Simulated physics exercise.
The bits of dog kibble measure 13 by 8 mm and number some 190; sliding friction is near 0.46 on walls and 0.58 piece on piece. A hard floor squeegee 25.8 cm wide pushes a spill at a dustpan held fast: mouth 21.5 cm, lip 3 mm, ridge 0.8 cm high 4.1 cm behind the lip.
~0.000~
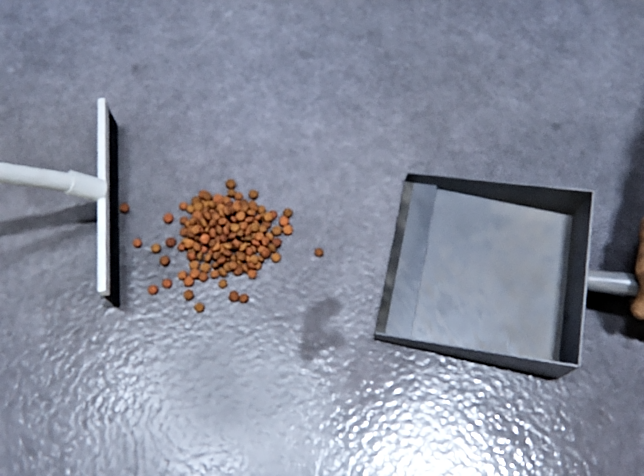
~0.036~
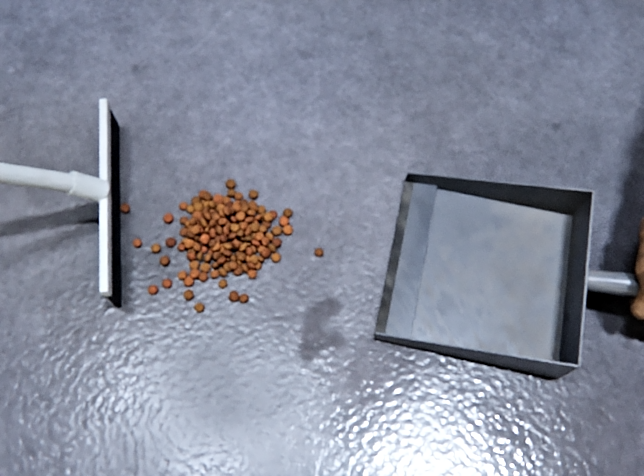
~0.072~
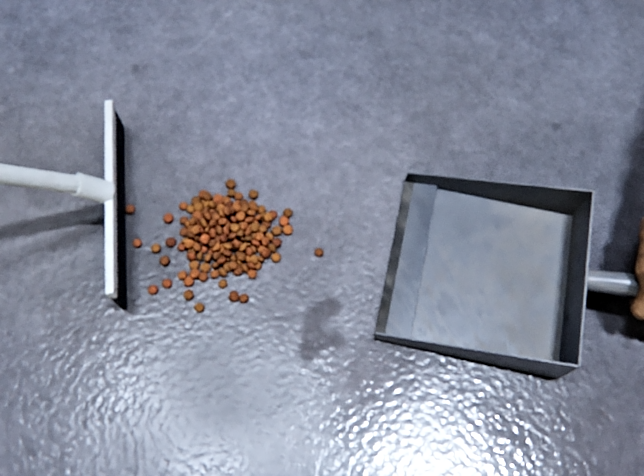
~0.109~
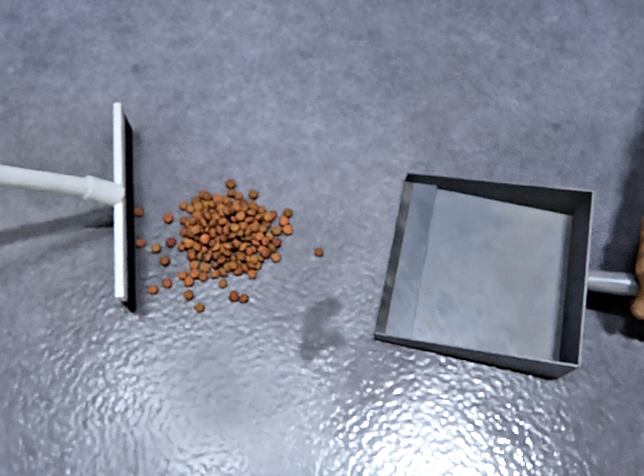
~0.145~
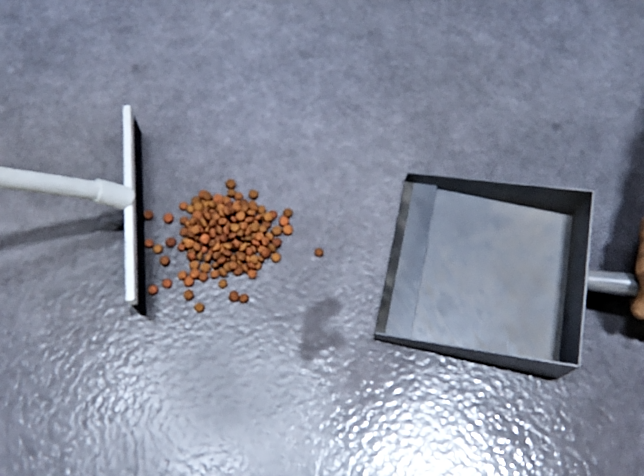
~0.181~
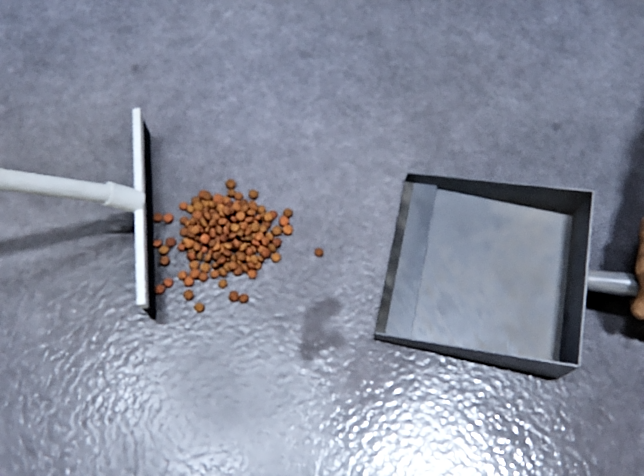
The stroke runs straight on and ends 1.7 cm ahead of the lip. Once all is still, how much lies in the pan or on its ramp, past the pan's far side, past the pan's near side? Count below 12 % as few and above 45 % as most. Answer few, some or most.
Pan few, far side few, near side few.
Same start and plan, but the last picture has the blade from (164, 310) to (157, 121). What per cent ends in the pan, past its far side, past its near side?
Pan 0, far 5, near 5.
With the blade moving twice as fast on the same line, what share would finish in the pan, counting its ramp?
In that case some 10 per cent.
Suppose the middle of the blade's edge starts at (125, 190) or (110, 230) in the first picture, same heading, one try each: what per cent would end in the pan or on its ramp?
Some 5 and 0 per cent.
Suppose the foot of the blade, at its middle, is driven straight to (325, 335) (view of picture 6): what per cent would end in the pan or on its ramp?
About 0 per cent.
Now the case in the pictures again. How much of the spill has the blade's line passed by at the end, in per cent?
Some 0 per cent.
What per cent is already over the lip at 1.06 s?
Some 5 per cent.
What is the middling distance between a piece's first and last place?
Some 18 cm.
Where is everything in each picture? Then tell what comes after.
In the first frame, blade from (105, 291) to (104, 106), moved 0.0 cm, 0 of the pieces shifted so far; middle of the pieces at (226, 235); pan at (493, 278).
In the second frame, blade from (107, 292) to (106, 107), moved 0.2 cm, 0 of the pieces shifted so far; middle of the pieces at (226, 235).
In the third frame, blade from (112, 293) to (111, 108), moved 1.0 cm, 1 of the pieces shifted so far; middle of the pieces at (226, 235).
In the fourth frame, blade from (122, 297) to (120, 110), moved 2.2 cm, 2 of the pieces shifted so far; middle of the pieces at (226, 235).
In the fifth frame, blade from (133, 300) to (129, 113), moved 3.5 cm, 2 of the pieces shifted so far; middle of the pieces at (226, 235).
In the sixth frame, blade from (143, 303) to (139, 116), moved 4.8 cm, 4 of the pieces shifted so far; middle of the pieces at (226, 235); pan at (493, 278). Its pace works out near 0.37 m/s, heading 5 degrees towards the viewer's side.
After 0.51 s, middle of the blade 19 cm from the lip; 0 % over the lip, far side 0 %, near side 0 %.
After 0.73 s, middle of the blade 11 cm from the lip; 0 % over the lip, far side 0 %, near side 5 %.
After 1.06 s, middle of the blade 6 cm from the lip; 5 % over the lip, far side 0 %, near side 5 %.
In the end, at 1.4 s, pan 5 %, far side 0 %, near side 5 %, in front of the lip or behind the blade 90 %.
